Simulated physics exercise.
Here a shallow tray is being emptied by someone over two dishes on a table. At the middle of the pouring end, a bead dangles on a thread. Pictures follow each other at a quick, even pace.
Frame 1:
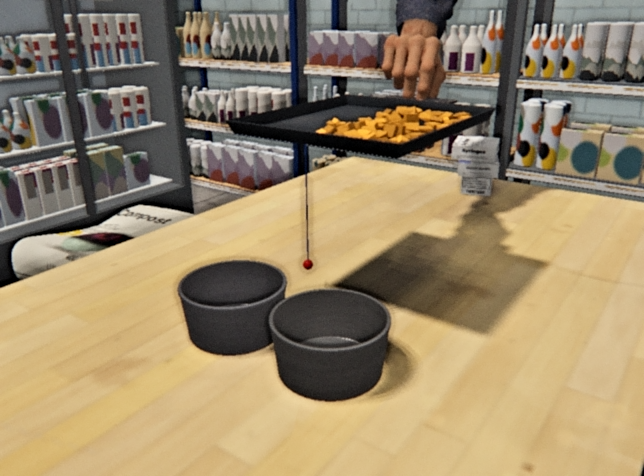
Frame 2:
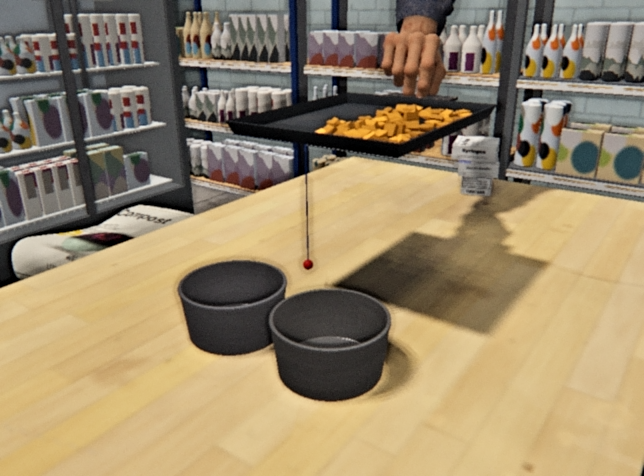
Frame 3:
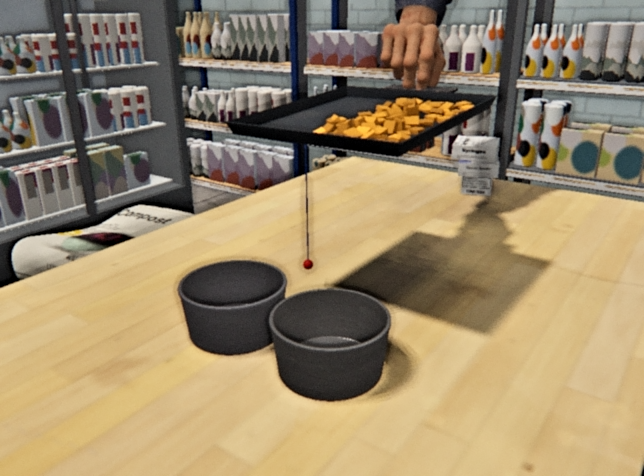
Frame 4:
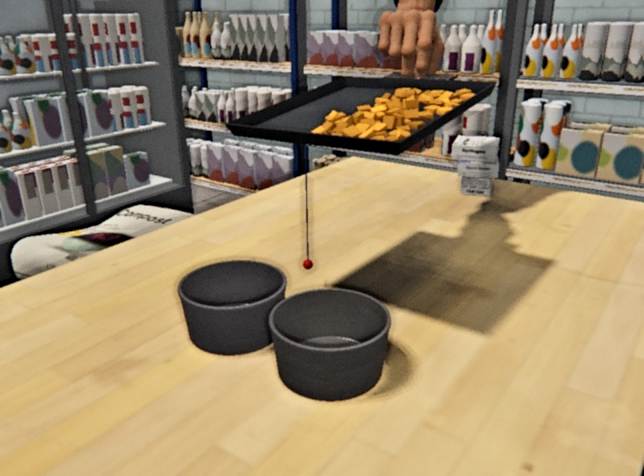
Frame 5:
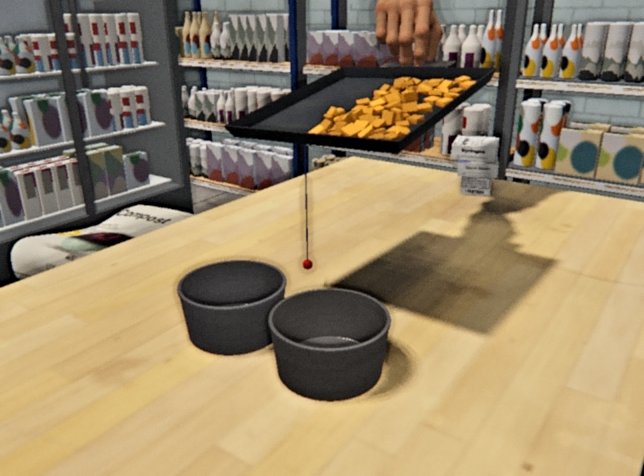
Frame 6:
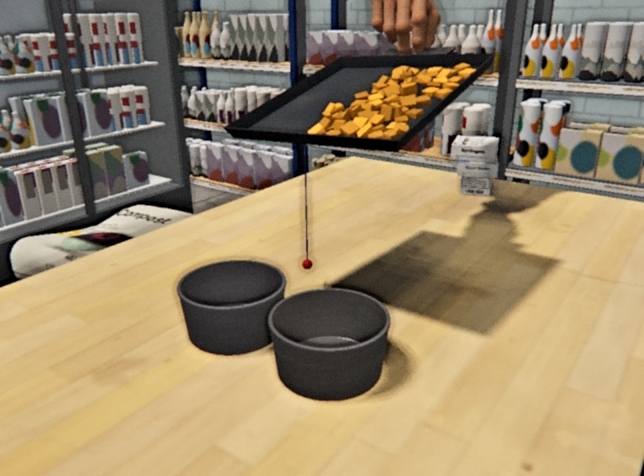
Above a wooden table with two dark dishes, a hand slowly tilts a tray of orange pieces.
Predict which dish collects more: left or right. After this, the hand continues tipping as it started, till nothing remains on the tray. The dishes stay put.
Left.
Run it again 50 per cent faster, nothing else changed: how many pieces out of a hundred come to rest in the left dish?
Near 50 in a hundred.
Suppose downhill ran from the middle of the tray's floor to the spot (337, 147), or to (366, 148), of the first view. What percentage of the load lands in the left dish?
In order, 0 in a hundred and 0 in a hundred.
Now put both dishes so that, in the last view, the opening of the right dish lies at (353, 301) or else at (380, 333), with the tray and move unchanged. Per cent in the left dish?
Close to 60 in a hundred, then close to 60 in a hundred.
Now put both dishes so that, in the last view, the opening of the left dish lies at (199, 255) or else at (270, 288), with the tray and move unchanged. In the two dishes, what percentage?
Roughly 70 per cent, then roughly 60 per cent.
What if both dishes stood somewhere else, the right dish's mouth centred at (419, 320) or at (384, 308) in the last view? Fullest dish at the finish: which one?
Note: Try one - the dish on the left side; try two - the dish on the left side.
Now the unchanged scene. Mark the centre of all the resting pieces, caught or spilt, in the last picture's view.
Near pixel (243, 328).
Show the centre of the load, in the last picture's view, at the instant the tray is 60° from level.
The centre of the load shows up near (300, 126) in the last view.
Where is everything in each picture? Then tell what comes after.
The first picture shows corners of the pouring end at (233, 120) and (399, 142), level; middle of the load at (395, 121), small crackers; left dish at (196, 323); right dish at (294, 366); bead on its thread at (308, 265).
The second picture shows corners of the pouring end at (233, 120) and (399, 142), level; middle of the load at (395, 119).
The third picture shows corners of the pouring end at (233, 121) and (398, 141), tipped barely, lowest at the left corner; middle of the load at (395, 114).
The fourth picture shows corners of the pouring end at (232, 123) and (397, 140), tipped a little, lowest at the left corner; middle of the load at (394, 107).
The fifth picture shows corners of the pouring end at (231, 124) and (396, 138), tipped a little, lowest at the left corner; middle of the load at (393, 100).
The sixth picture shows corners of the pouring end at (231, 126) and (395, 137), tipped a little, lowest at the left corner; middle of the load at (392, 93); left dish at (195, 323); right dish at (294, 365).
Soon after the last picture, tray tipped steeply; most on the tray; a small part in the air.
A little later, tray tipped past a quarter turn; a small part on the tray; a small part in the right dish; about a third in the left dish; a small part outside both; about a third in the air.
Later still, tray tipped past a quarter turn; about a quarter in the right dish; about two thirds in the left dish; a small part outside both.
At rest, tray tipped past a quarter turn; about a quarter in the right dish; about two thirds in the left dish; a small part outside both.
